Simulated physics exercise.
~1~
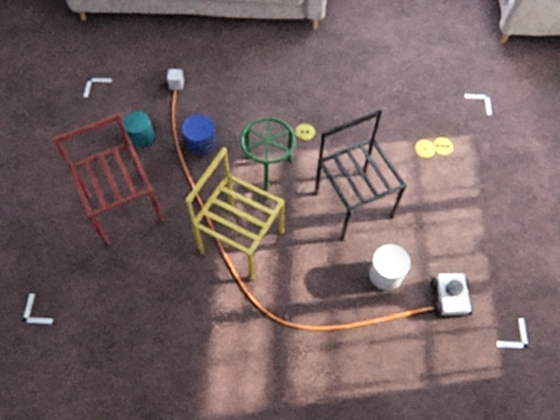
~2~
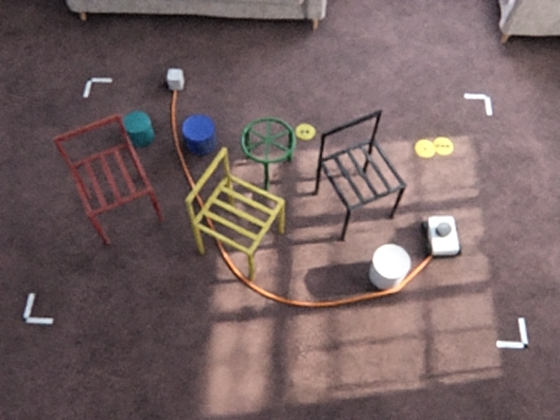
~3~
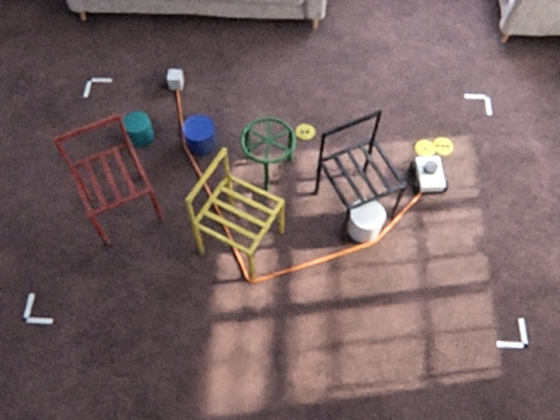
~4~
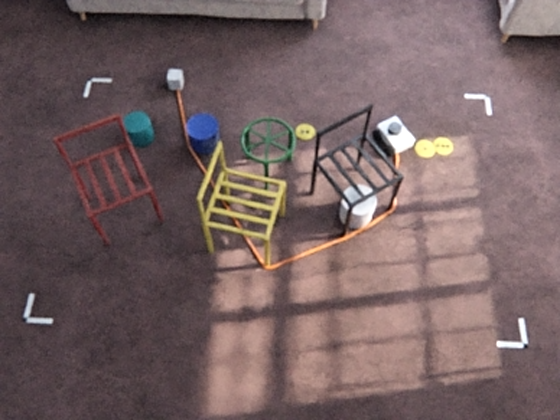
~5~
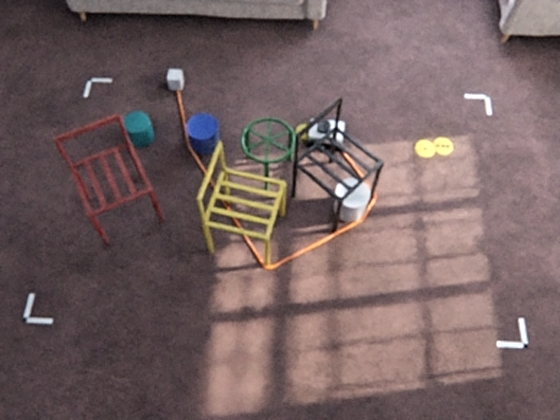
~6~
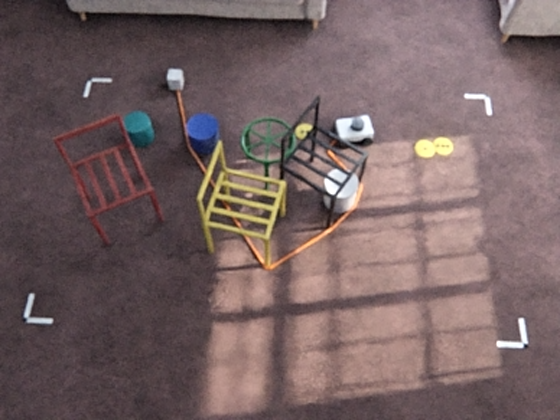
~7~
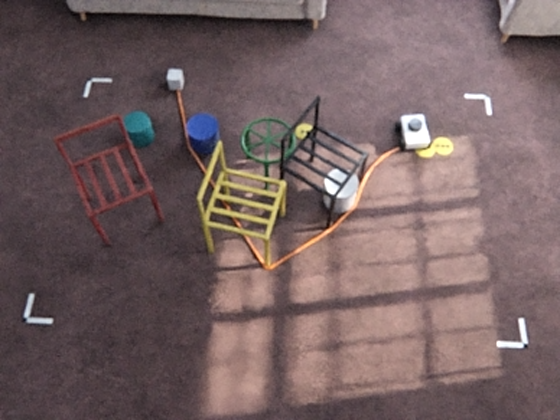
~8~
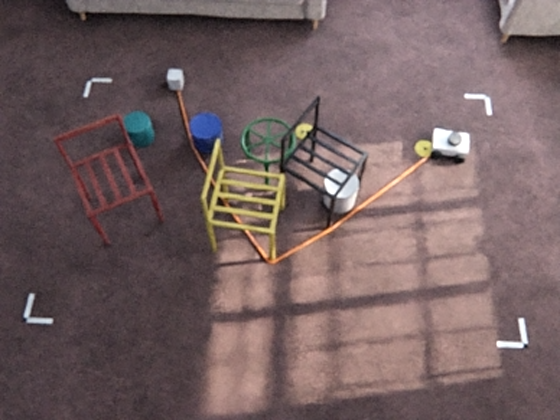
Orange cord trailing a small white cart drags a white bucket and nudges black and yellow chairs, ending stretched toward the right.
